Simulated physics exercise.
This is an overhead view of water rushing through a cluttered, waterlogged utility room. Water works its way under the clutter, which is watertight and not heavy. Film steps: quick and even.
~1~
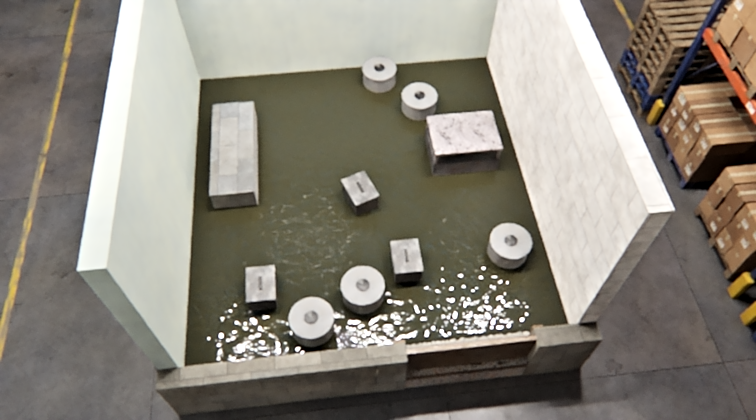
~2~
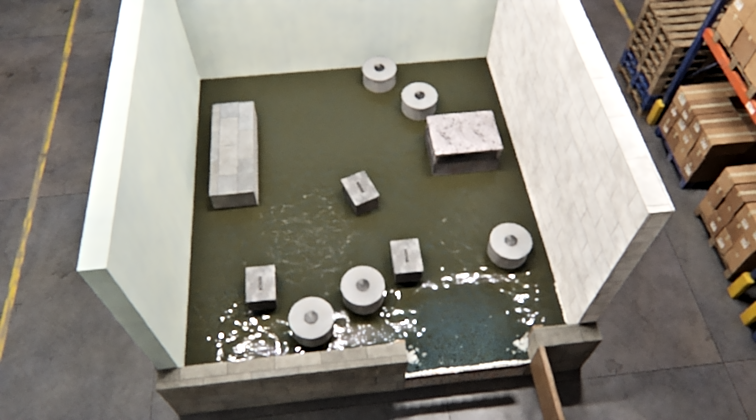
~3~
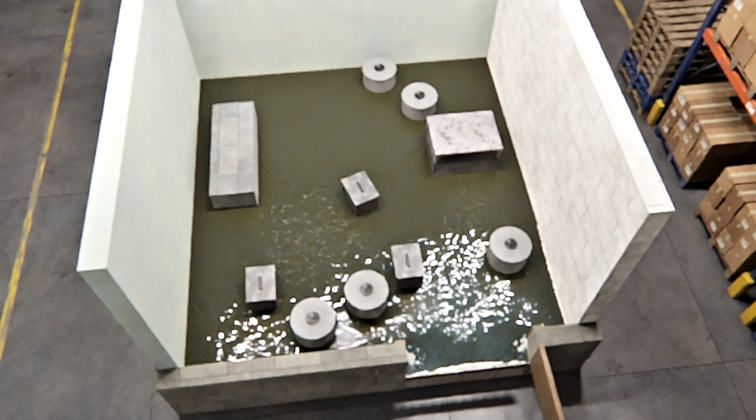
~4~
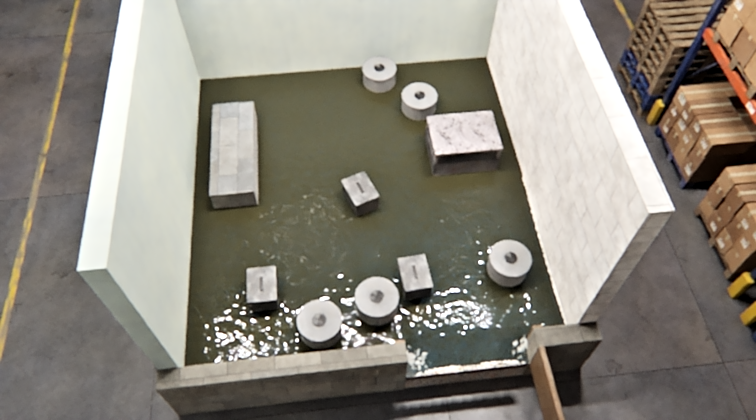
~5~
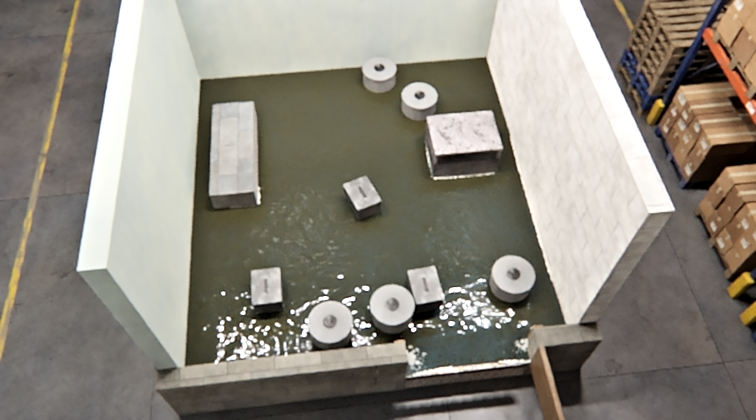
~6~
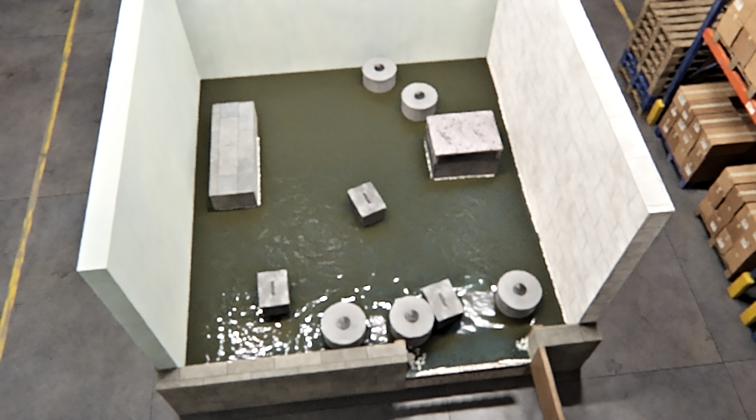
In a flooded, walled space inside a warehouse, a panel in the front wall swung open and the water rippled, then the round and boxy objects near the front drifted slightly right and forward.
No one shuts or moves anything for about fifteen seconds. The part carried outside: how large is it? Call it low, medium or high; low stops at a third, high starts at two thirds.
High.
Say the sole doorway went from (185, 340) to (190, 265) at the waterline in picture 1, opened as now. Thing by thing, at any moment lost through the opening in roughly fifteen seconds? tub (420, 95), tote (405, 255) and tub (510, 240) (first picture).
Looking at them in turn, number one is held back, number two is flushed away, and number three is held back.
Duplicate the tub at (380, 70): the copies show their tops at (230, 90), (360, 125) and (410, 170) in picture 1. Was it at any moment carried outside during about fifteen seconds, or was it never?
Here's how it goes, in order: Does not get out, then gets out, then gets out.
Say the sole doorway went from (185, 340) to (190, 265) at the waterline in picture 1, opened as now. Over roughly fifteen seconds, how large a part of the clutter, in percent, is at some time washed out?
Something like 60 percent.
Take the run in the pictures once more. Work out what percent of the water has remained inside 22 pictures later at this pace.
54 in a hundred.
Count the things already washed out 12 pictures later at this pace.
By then the total stands at 4.
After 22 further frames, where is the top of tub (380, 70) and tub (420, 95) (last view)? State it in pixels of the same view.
Roughly at (377, 99) and (399, 184).
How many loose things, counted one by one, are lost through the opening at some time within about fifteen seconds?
Tally: 6.
A moment on, 2 of 8 are out; 6 afloat.
Next, 4 of 8 are out; 4 afloat.
Later, 6 of 8 are out; 2 afloat.
In the end, 6 of 8 are out; 2 afloat.
